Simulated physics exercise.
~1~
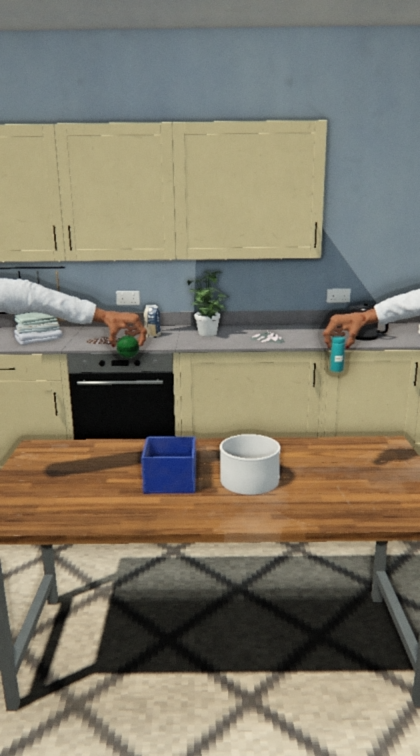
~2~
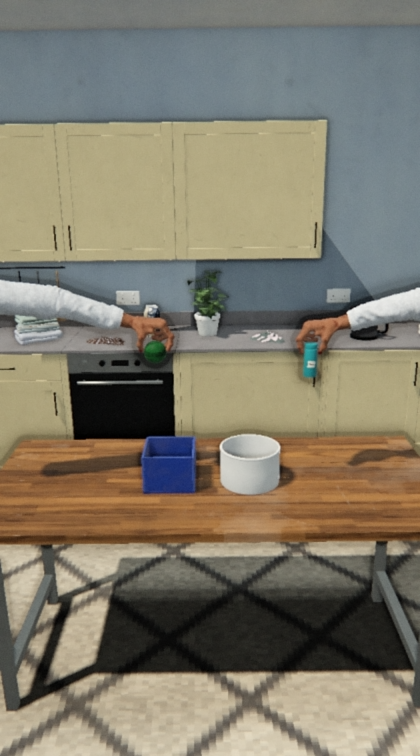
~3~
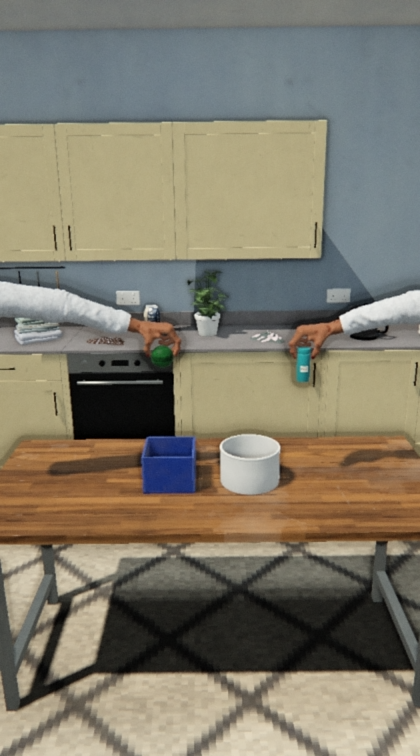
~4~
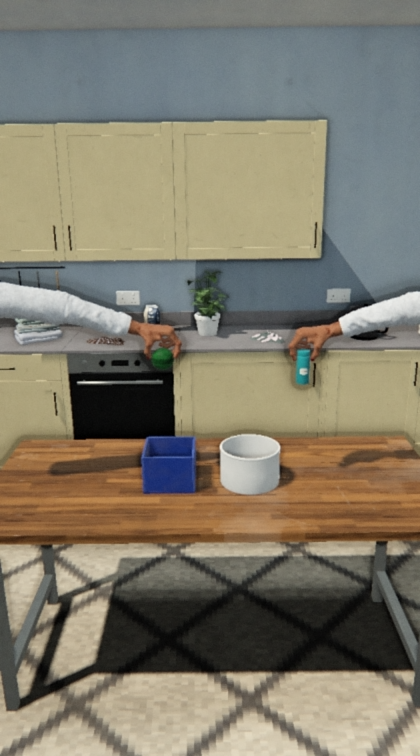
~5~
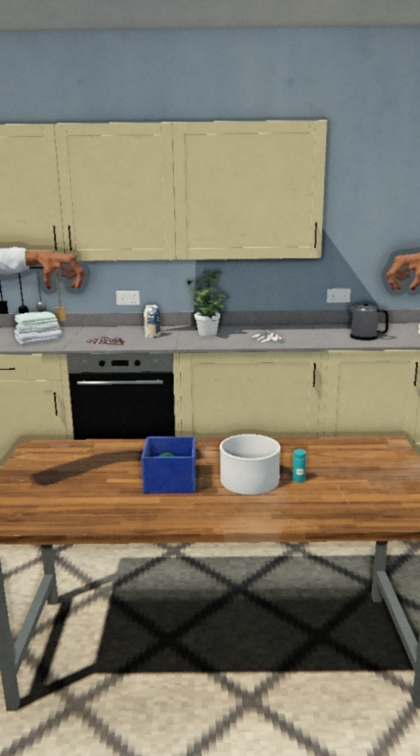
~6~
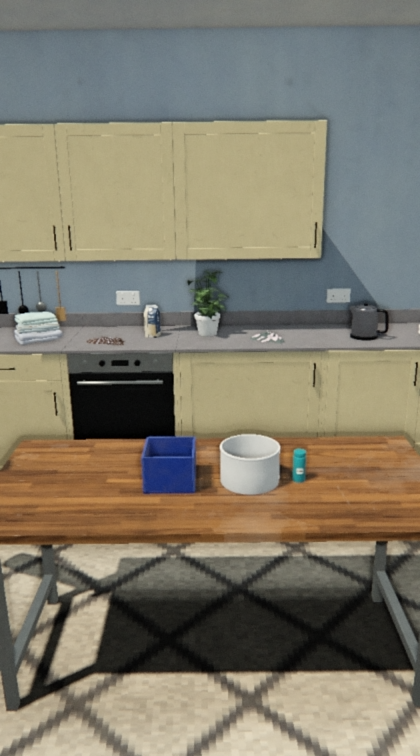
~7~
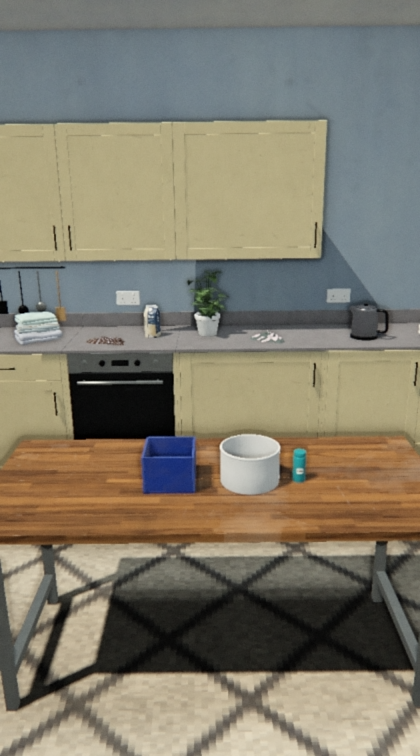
Two hands releasing a green ball into a blue basket and a turquoise shaker onto the table beside a white bucket.
